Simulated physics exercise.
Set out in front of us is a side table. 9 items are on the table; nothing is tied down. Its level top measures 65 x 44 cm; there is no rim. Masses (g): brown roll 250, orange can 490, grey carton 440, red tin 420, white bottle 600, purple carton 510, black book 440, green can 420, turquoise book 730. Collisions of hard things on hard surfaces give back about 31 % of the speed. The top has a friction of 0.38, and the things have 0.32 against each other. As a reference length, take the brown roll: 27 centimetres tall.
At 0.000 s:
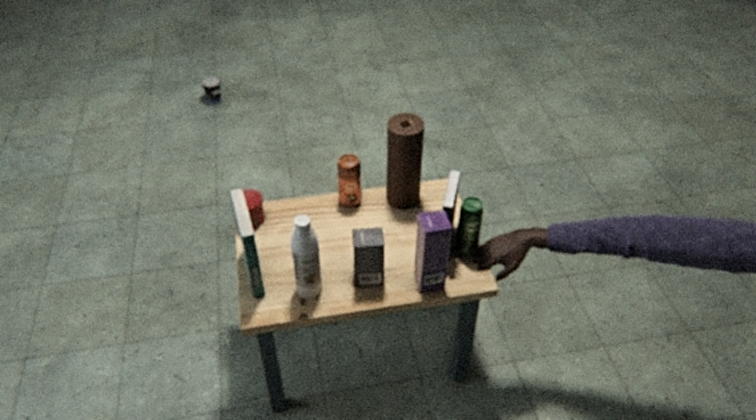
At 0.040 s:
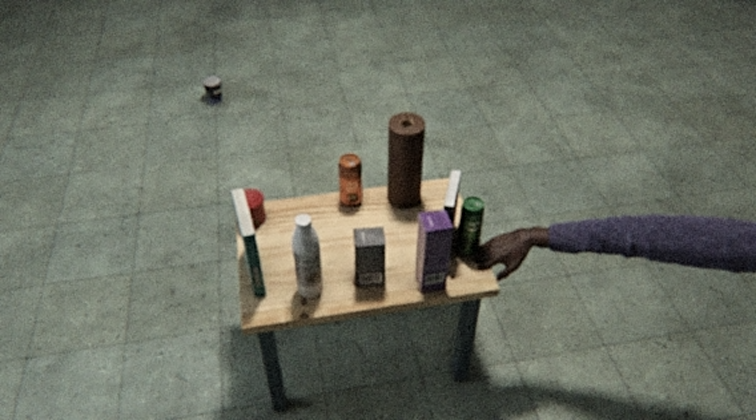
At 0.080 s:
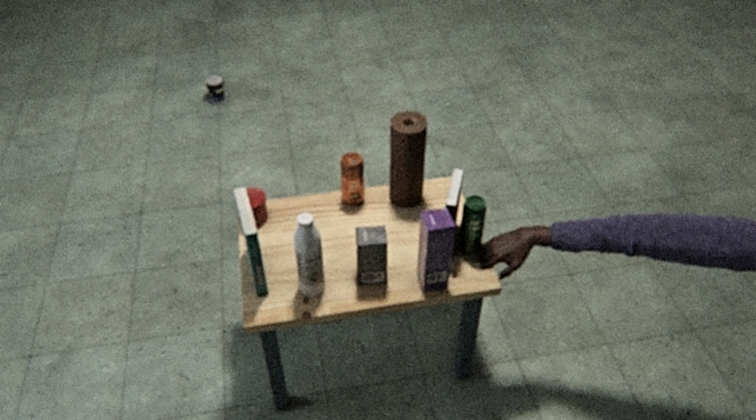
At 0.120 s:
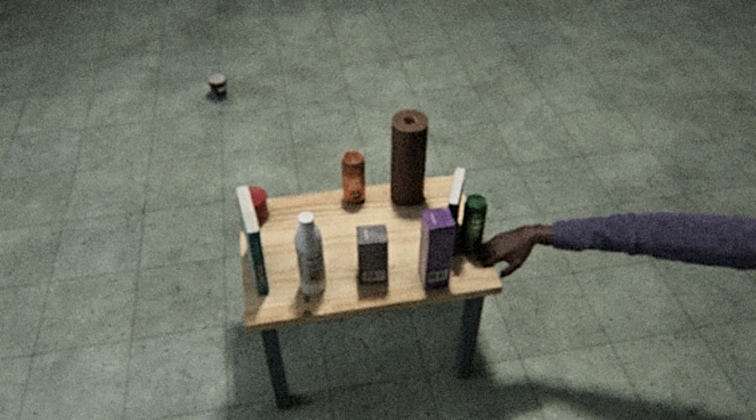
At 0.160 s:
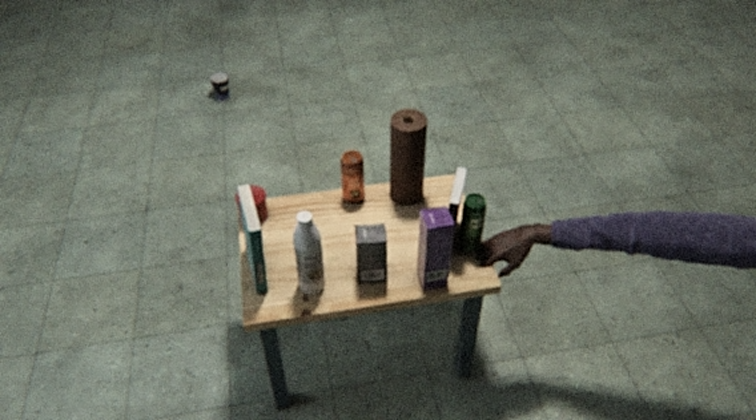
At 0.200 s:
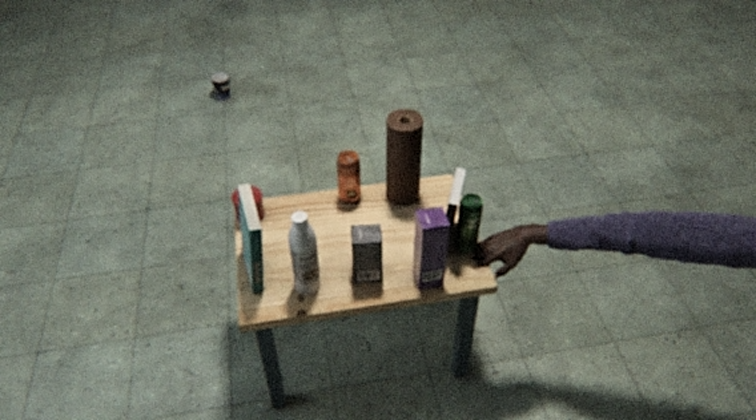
A dark hand in a purple sleeve gripping a small wooden table's right edge, the table of upright items barely shifting.
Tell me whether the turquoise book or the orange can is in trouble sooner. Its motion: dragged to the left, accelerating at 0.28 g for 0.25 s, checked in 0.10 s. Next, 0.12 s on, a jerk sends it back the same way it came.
Sooner in trouble is the former of the two.
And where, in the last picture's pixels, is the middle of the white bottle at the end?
It ends up near (360, 242).
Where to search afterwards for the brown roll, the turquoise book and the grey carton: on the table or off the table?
When everything stops, the brown roll is out of bounds, the turquoise book is out of bounds, and the grey carton is still in bounds.
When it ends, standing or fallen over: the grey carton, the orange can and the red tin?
Outcome noted - the grey carton survives without falling, the orange can survives without falling, the red tin survives without falling.
After 0.70 s, table along by 8 cm; turquoise book now off the table; orange can moved 3 cm near (320, 182); black book on its side.
After 1.10 s, purple carton now off the table; black book on its side; green can on its side.
After 1.70 s, brown roll now off the table; white bottle on its side; black book on its side.
In the end (3.9 s), off the table, brown roll, purple carton, green can and turquoise book; toppled on the table, white bottle and black book; not toppled but over 5 cm from the start, grey carton; the other 2 under 5 cm from the start. At the end, from the last picture's camera, orange can near (358, 177). Turquoise book went at 0.44 s; orange can was never lost.
